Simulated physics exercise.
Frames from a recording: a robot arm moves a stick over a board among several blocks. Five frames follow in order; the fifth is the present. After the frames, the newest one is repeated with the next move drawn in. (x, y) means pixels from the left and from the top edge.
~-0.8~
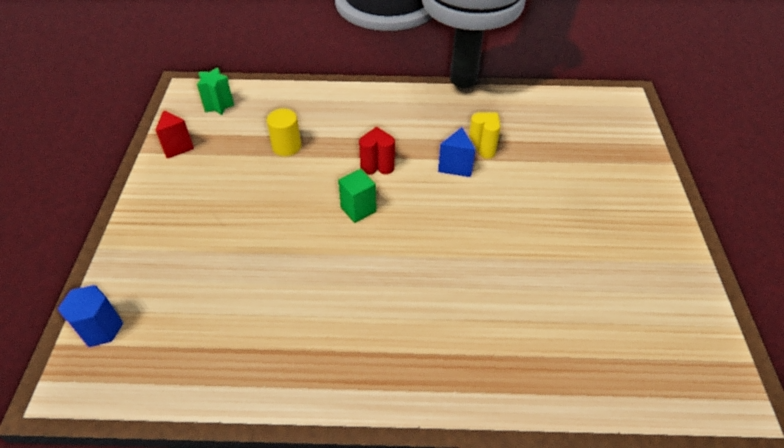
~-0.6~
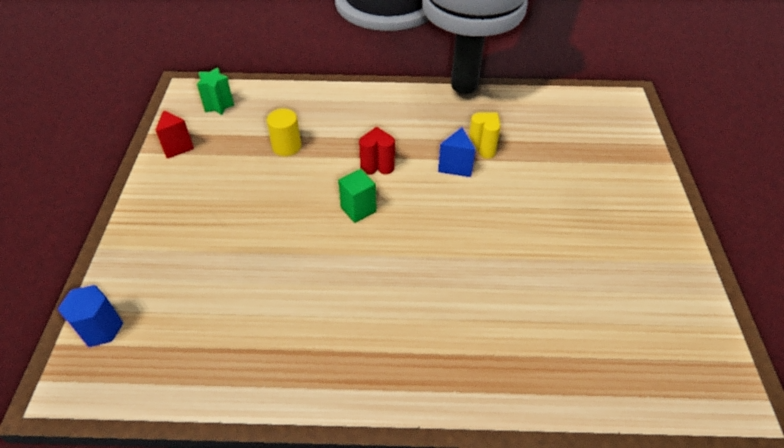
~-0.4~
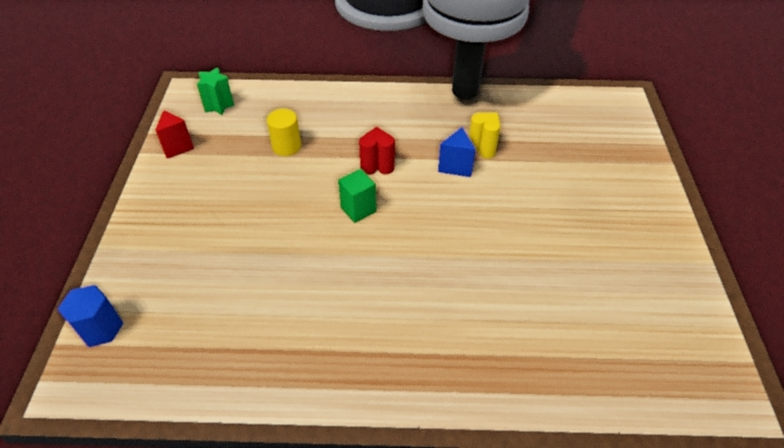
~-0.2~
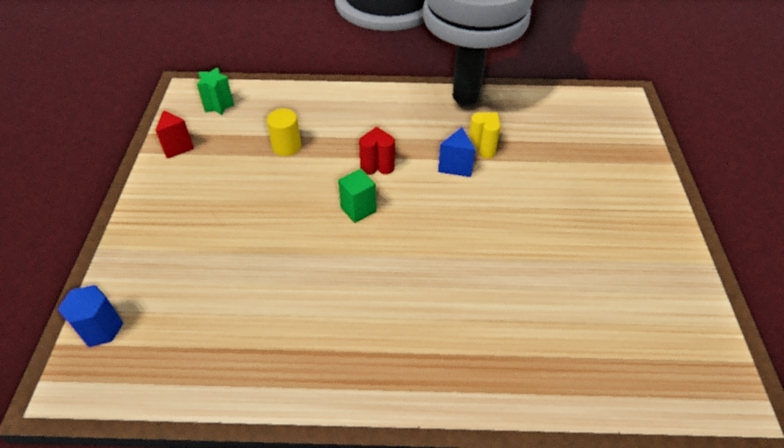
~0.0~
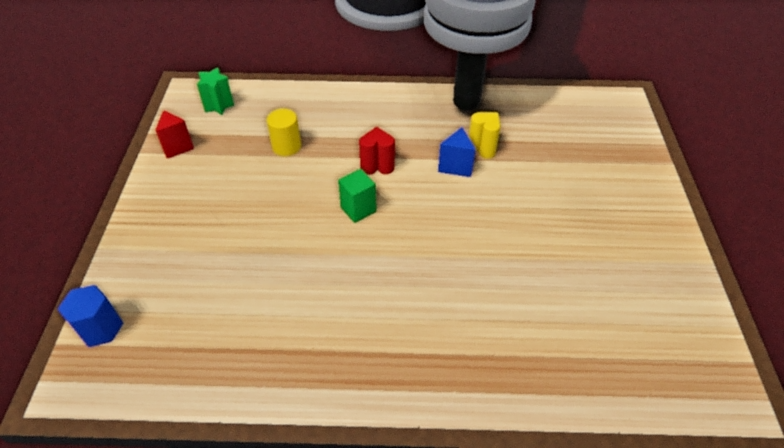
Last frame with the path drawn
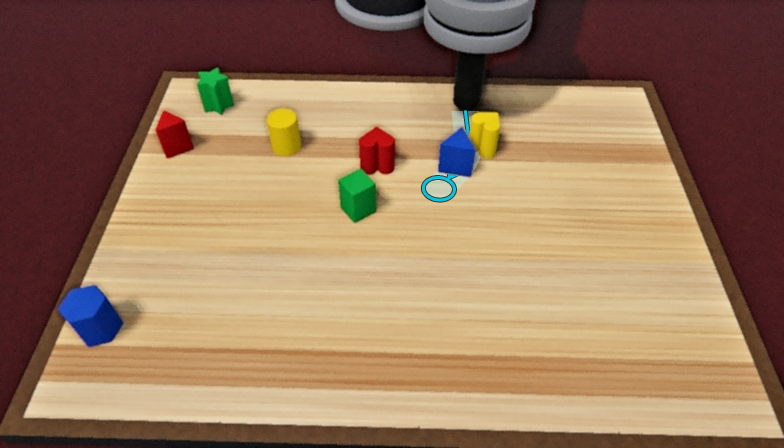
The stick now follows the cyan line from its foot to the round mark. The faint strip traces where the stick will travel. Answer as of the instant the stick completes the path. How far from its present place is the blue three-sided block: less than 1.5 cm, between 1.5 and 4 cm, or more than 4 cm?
Shift of over 4 cm.
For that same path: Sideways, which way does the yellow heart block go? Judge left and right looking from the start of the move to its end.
So, looking from the first point of the path to the last, the yellow heart block moves leftwards.
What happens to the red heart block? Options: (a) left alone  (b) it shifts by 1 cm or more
I choose a.
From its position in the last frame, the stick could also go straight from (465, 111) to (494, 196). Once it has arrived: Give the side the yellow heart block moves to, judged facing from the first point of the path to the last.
Goes left.
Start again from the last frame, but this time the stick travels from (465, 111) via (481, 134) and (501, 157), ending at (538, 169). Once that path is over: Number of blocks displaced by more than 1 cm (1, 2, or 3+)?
Blocks moved: One.
Path on the board, from (465, 111) over (468, 137) and (461, 164) to (439, 189).
What follows on the original path. One third of the way, stick (470, 129); yellow heart block (491, 123), turned 15° anticlockwise.
Two thirds of the way, stick (462, 155); blue three-sided block (451, 150), turned 30° anticlockwise; yellow heart block (496, 133), turned 70° anticlockwise.
At the end, stick (440, 180); red heart block in place; blue three-sided block (431, 177), turned 50° anticlockwise; yellow heart block (496, 133), turned 70° anticlockwise.
